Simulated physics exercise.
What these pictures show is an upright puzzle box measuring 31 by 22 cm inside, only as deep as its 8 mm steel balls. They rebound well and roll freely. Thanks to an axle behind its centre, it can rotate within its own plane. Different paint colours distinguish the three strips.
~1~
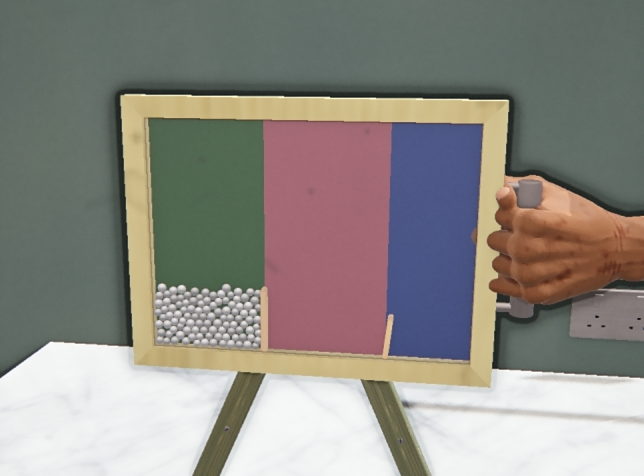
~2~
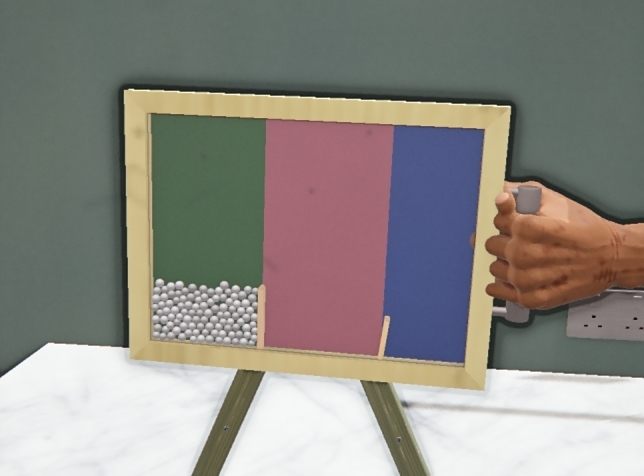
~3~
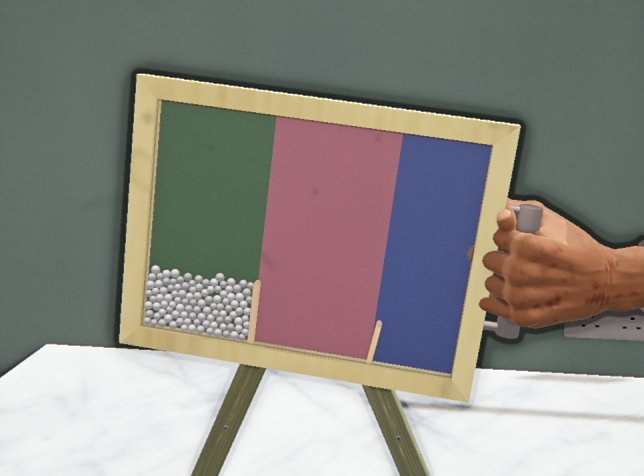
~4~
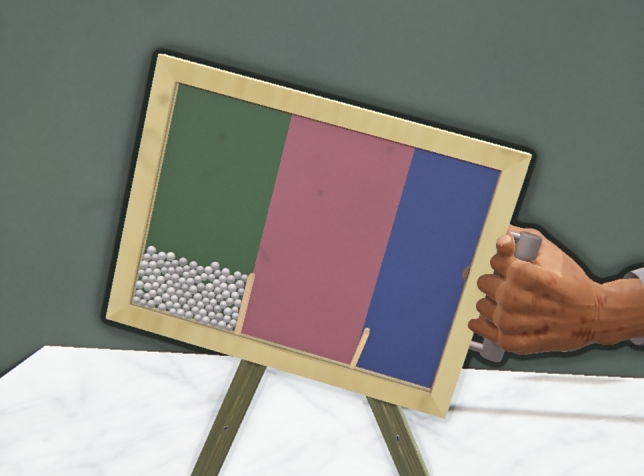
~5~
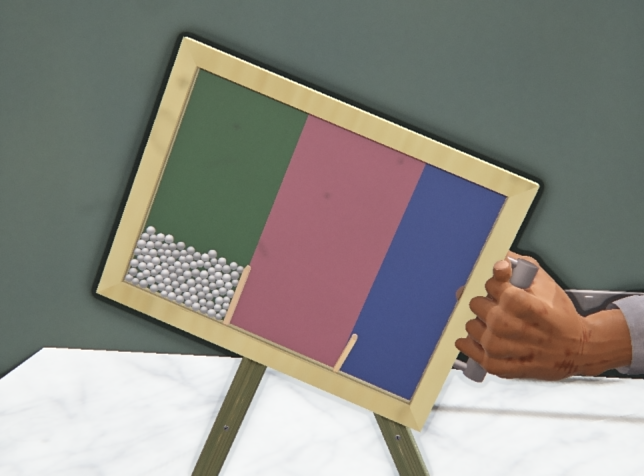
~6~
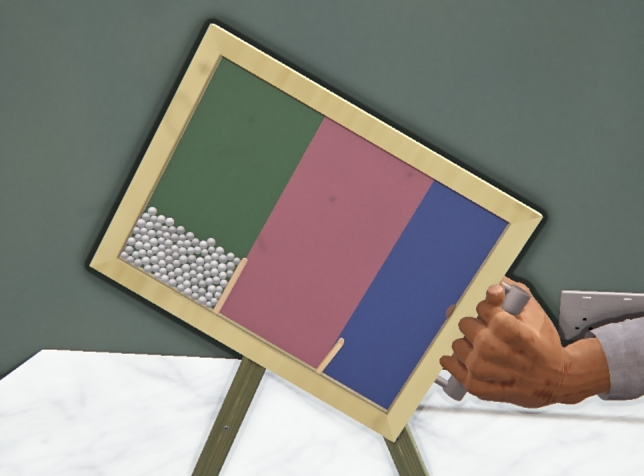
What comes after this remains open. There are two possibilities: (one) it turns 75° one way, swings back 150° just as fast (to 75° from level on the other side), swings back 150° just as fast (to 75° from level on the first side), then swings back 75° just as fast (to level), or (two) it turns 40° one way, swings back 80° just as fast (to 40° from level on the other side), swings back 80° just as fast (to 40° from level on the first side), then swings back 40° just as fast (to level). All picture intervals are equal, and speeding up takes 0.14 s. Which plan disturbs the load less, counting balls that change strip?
That would be the option listed after.
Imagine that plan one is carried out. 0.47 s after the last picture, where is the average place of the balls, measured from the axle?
It sits around 8 cm to the left and around 4 cm up.
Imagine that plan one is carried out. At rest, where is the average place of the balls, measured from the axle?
About 1 cm right and 10 cm below.
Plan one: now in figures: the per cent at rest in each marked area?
Pink strip 25, blue strip 30, green strip 45.
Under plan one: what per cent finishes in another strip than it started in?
My reckoning puts it near 55 percent.
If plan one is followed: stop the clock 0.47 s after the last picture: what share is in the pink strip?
It comes to roughly 10 %.
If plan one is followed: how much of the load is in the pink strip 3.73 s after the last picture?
About 25 percent of the load.
Plan one. 0.47 s later than the last picture, it stands 75° clockwise; the balls' middle is 8 cm left of and 4 cm above the centre; pink 10 %, blue 5 %, green 80 %; 20 % have changed strip.
Then, 3.73 s later than the last picture, it stands 37° clockwise; the balls' middle is 4 cm left of and 8 cm below the centre; pink 25 %, blue 30 %, green 45 %; 55 % have changed strip.
Then, 4.12 s later than the last picture, it stands level; the balls' middle is 2 cm right of and 9 cm below the centre; pink 25 %, blue 30 %, green 45 %; 55 % have changed strip.
At rest 5.3 s after the last picture, it stands level; pink 25 %, blue 30 %, green 45 %; 55 % have changed strip.
Plan two would end with pink 5 %, blue 0 %, green 95 %; 5 % have changed strip.
